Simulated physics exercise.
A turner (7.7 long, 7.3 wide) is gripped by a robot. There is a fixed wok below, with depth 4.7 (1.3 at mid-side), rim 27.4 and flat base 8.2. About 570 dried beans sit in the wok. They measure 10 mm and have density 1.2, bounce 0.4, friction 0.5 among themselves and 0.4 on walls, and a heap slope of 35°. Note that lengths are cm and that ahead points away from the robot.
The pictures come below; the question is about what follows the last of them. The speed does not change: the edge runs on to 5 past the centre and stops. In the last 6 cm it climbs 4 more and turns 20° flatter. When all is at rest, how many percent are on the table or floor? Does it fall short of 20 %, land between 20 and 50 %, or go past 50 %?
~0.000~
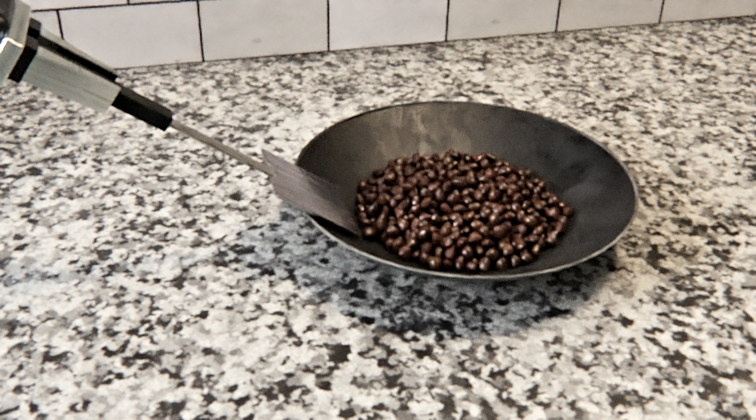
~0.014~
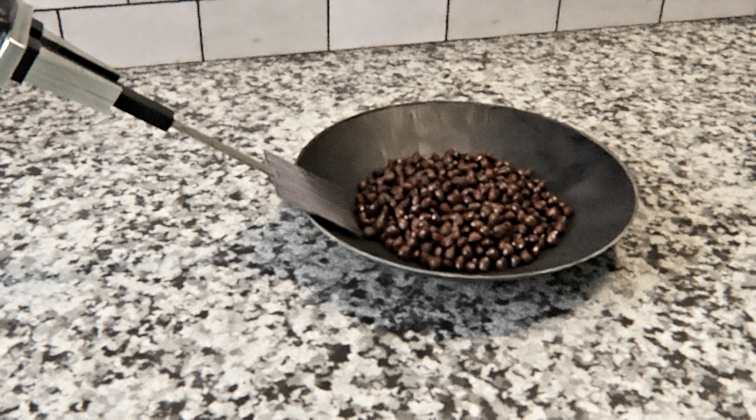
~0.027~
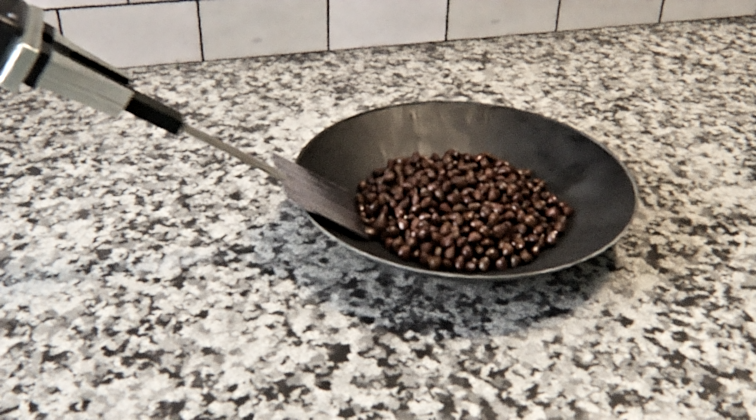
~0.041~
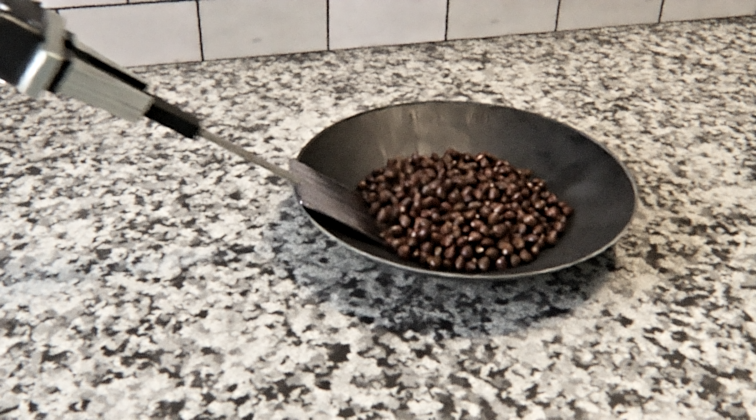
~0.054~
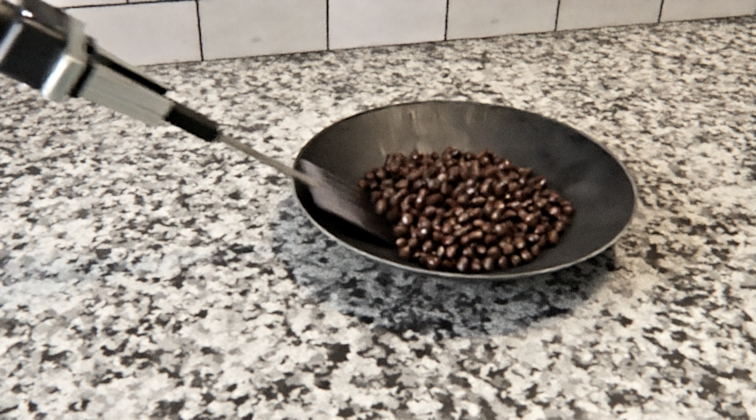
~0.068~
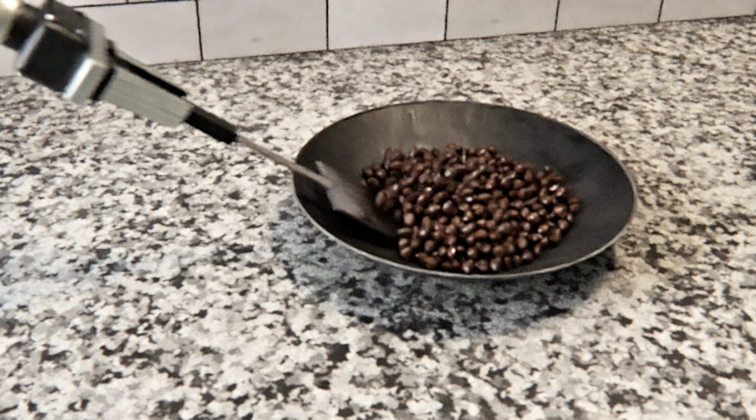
It falls short of 20 %.
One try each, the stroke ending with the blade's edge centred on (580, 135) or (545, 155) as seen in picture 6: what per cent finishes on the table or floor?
I'd say some 25 per cent, then some 15 per cent.
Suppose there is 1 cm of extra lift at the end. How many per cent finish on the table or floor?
Roughly 5 percent of it.
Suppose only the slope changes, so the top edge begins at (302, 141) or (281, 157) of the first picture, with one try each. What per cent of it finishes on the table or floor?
First try around 5 percent, second around 10 percent.
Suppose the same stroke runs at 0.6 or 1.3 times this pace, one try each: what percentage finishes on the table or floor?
Roughly 0 % and roughly 10 %.
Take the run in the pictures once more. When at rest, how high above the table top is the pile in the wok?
About 5.5 centimetres.
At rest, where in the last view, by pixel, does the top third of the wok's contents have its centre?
It is centred around (552, 178).
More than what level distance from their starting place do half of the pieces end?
About 4 cm.
After 0.10 s, sloping 36°, highest piece 7 above the table; 572 in the wok.
After 0.14 s, sloping 28°, highest piece 7 above the table; 572 in the wok.
After 0.35 s, sloping 16°, highest piece 6 above the table; 548 in the wok, 19 on the table or floor, 5 on the blade or in flight.
After 1.40 s, sloping 16°, highest piece 5 above the table; 548 in the wok, 24 on the table or floor.
In the end, 548 in the wok, 24 on the table or floor. That is 4 % on the table or floor.
